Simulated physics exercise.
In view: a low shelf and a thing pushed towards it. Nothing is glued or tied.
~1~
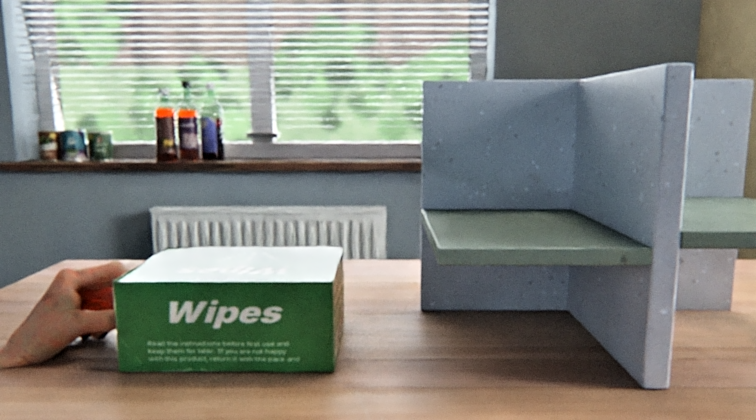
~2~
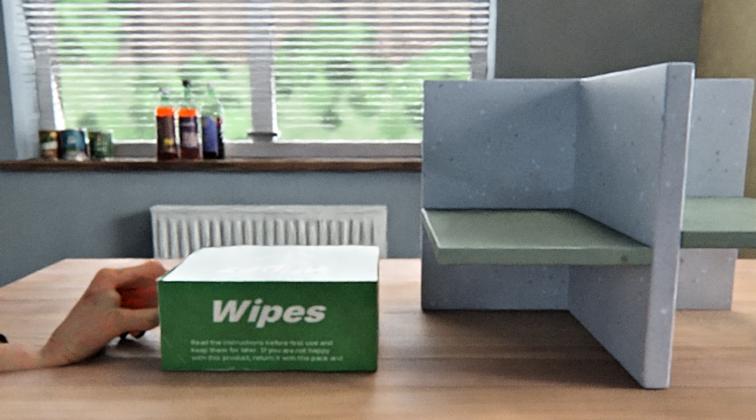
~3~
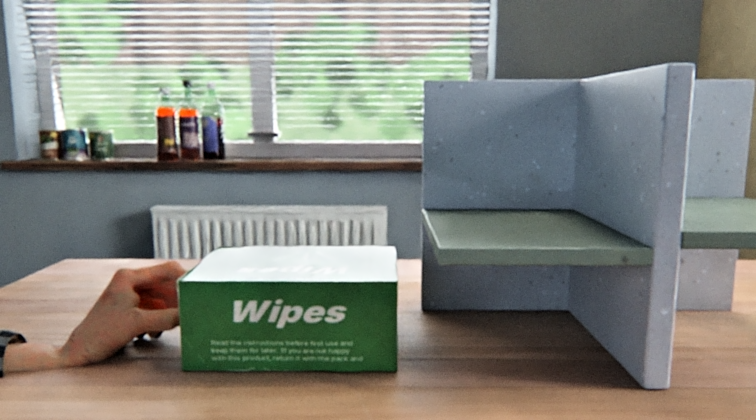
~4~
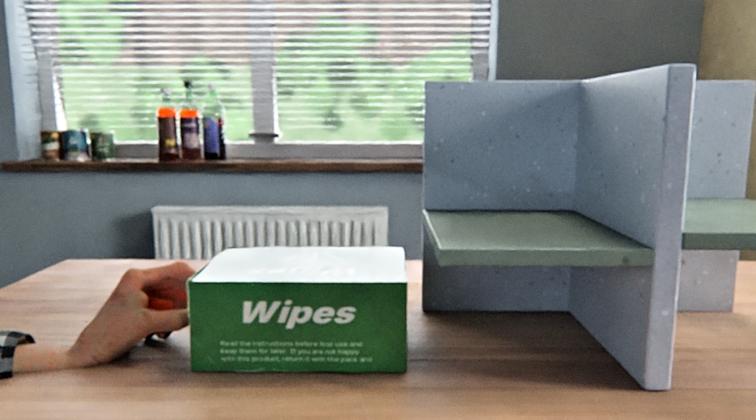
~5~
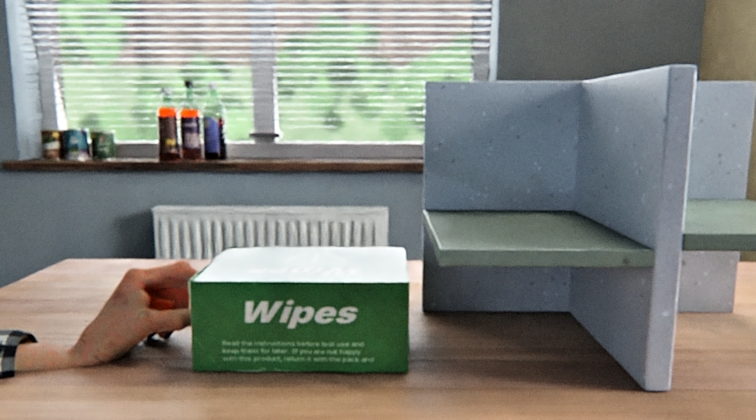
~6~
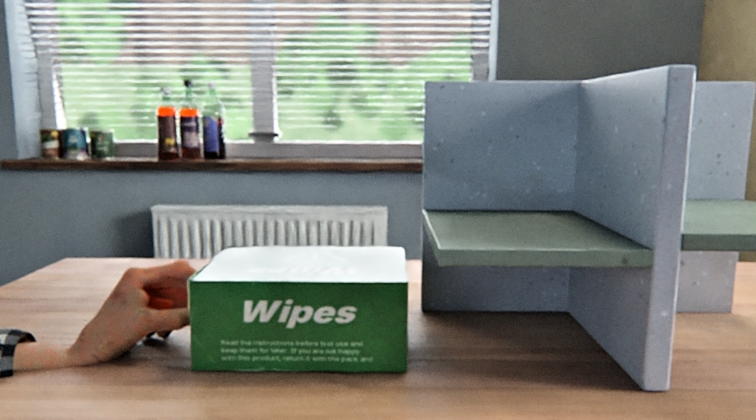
A green box with a white top, labelled "Wipes", sits at the left of a wooden table, seen from the front at near table height in a room with a window and white radiator behind. To the right stand speckled blue-grey panels with a low green shelf, while bottles line the sill. A hand slides the box rightward, slowing until both are still, as the camera stays steady.
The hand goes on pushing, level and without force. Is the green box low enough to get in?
The green box clears the shelf.
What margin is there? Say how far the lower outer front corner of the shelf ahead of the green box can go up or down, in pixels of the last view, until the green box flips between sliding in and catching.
About 24 pixels down.
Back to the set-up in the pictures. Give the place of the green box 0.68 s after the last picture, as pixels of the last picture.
Around (428, 304).
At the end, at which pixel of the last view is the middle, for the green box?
At about (494, 304).
Then, 0.40 s on from there, green box sliding up to the opening near (365, 303).
Then, 0.68 s on from there, green box part of the way in near (427, 304).
In the end, the green box goes under, near (493, 304).
